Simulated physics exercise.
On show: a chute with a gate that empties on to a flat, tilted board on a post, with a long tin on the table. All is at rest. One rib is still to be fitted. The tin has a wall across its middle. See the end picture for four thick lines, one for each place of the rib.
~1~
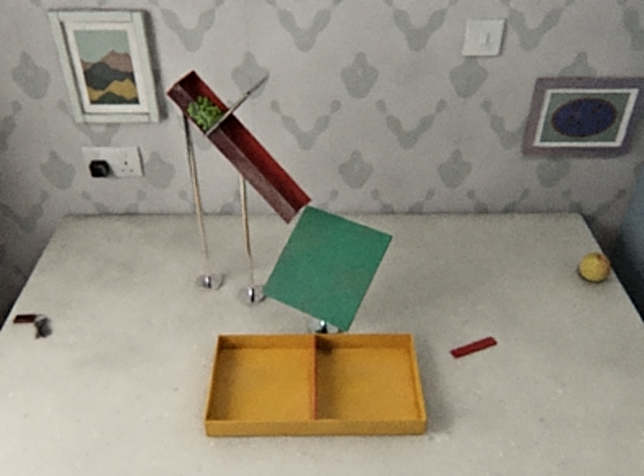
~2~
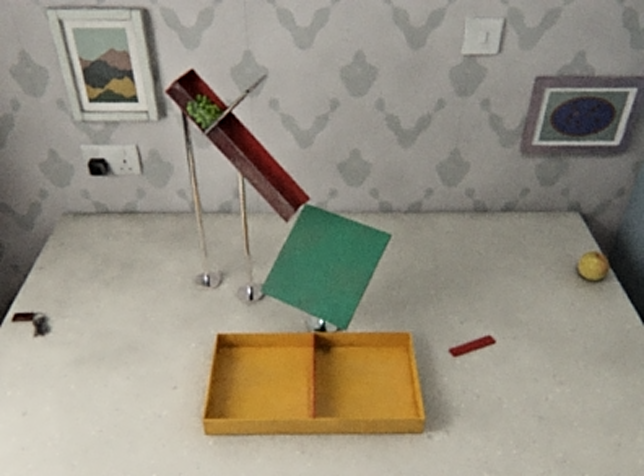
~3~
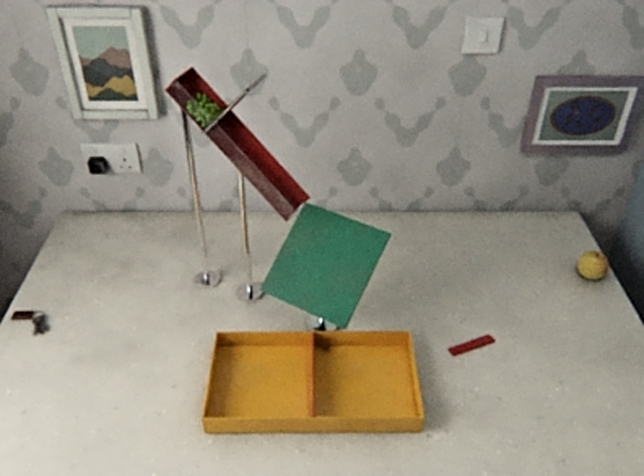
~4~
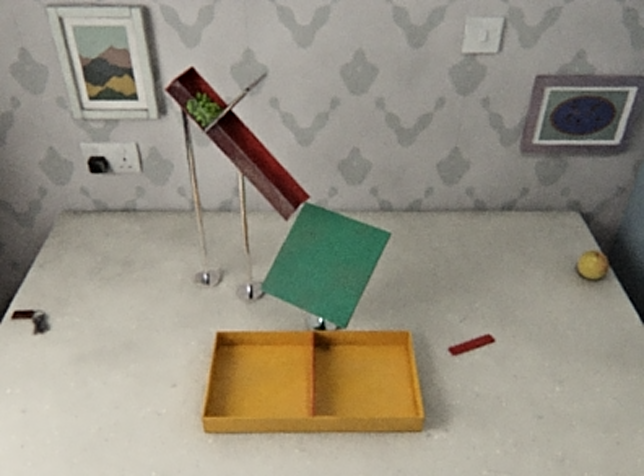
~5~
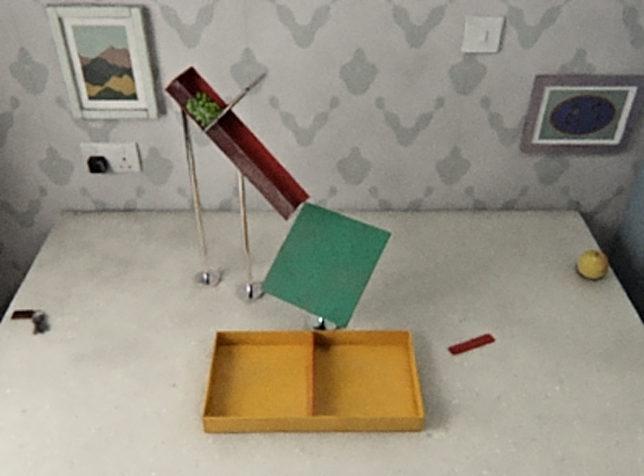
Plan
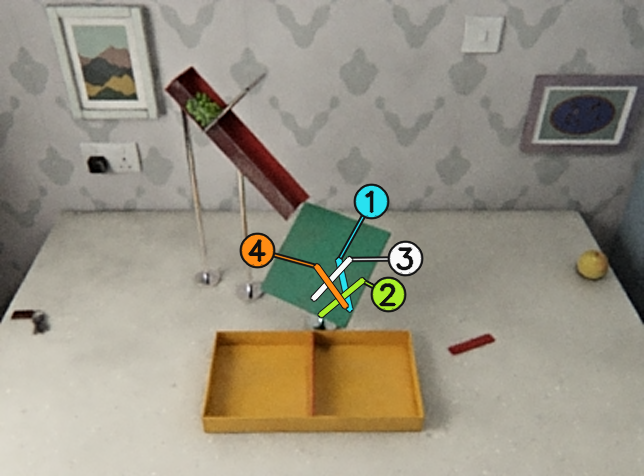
At first, a red chute on thin metal legs holds a small green heap behind a gate, above a tilted green board and a yellow tin split by a middle wall. Nothing on the table noticeably moves, and the heap stays behind the gate, with the tin still empty.
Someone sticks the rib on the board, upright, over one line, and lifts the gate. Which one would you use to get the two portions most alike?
Best: 1.
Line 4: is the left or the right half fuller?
Right.
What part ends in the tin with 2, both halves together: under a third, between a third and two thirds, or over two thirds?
Line 2 gives over two thirds.
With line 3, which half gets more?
Left.
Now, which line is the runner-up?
That is line 4.
On the marked copy, line 1 from (338, 260) to (349, 309); line 2 from (362, 280) to (321, 314); line 3 from (349, 259) to (314, 298); line 4 from (316, 266) to (345, 305).
With 1, of what is caught, roughly half in the left half, roughly half in the right.
With 2, of what is caught, almost all in the left half, about a tenth in the right.
With 3, of what is caught, almost all in the left half, about a tenth in the right.
With 4, of what is caught, roughly a quarter in the left half, the larger part in the right.
